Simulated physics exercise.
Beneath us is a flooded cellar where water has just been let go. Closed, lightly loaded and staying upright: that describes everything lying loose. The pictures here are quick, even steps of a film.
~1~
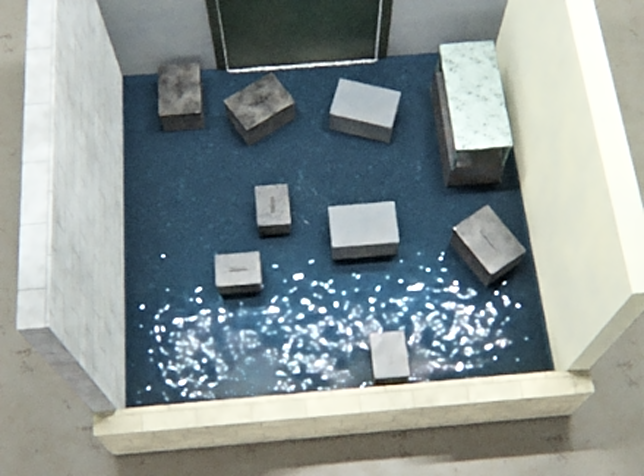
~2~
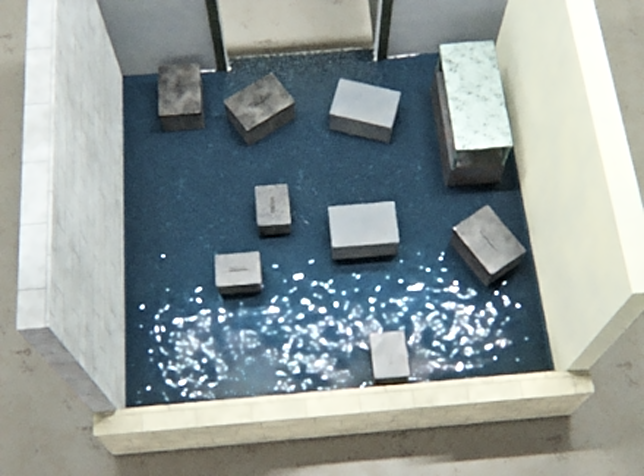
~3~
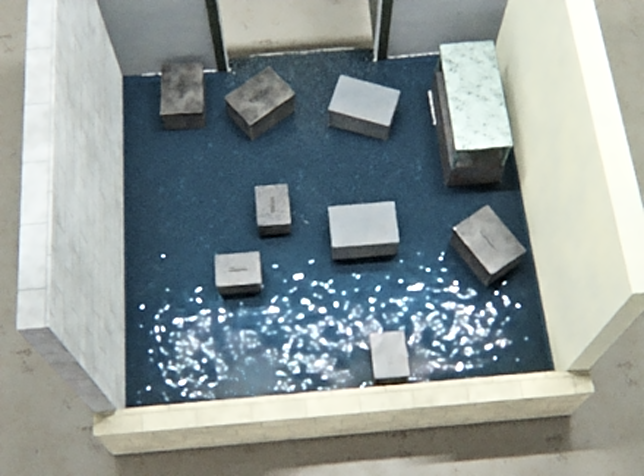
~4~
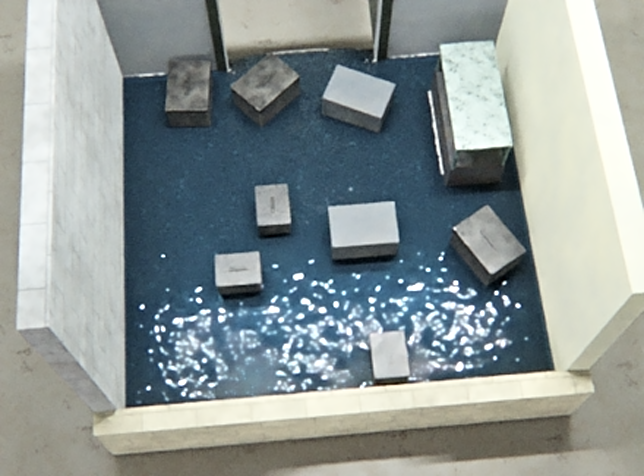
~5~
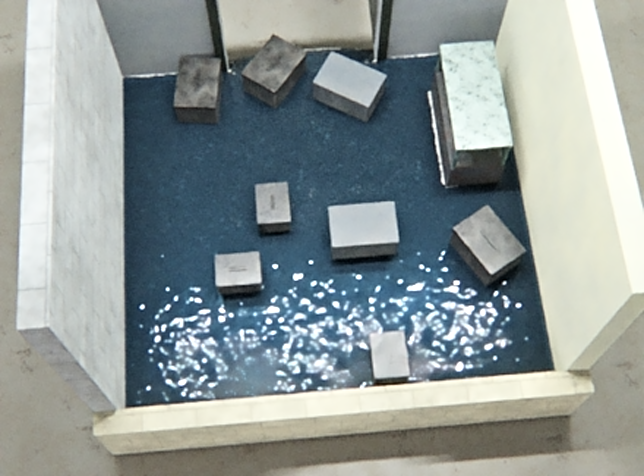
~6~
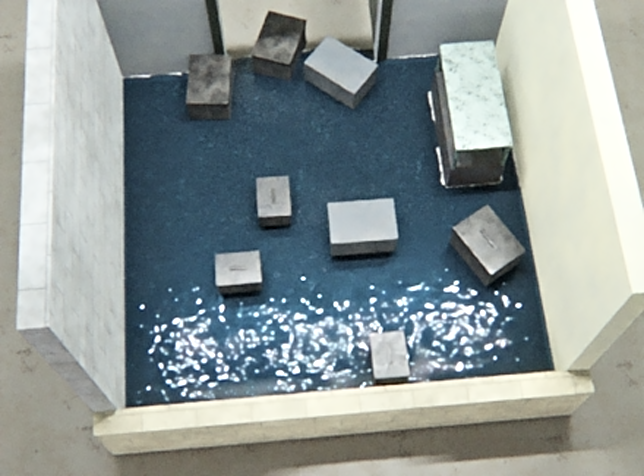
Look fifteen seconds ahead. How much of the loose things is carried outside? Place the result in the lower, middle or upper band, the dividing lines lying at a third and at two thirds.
Upper band.
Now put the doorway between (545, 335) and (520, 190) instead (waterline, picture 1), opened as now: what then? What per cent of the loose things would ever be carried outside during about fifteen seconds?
About 80 percent, I'd say.
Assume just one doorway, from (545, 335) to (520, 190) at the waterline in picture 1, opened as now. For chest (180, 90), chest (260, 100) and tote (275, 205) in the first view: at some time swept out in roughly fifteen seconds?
Okay, one after another: Never departs, then never departs, then departs.
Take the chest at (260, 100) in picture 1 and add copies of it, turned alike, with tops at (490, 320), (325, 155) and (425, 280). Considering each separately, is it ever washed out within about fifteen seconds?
Per object, in the order given: Never exits / exits at some point / never exits.
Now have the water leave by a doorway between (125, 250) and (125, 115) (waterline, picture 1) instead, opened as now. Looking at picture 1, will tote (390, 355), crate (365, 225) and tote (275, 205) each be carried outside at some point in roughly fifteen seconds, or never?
Outcome by item: Retained / exited / exited.
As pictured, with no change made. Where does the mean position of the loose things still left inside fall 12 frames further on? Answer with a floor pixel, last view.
Around (348, 222).
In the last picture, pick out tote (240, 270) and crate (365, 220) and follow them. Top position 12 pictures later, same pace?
I'd say about (242, 190) for the first and about (337, 101) for the second.
A moment on, 2 of 8 are out; 5 afloat.
Next, 4 of 8 are out; 4 afloat.
Later, 5 of 8 are out; 2 afloat.
In the end, 6 of 8 are out; 1 afloat.
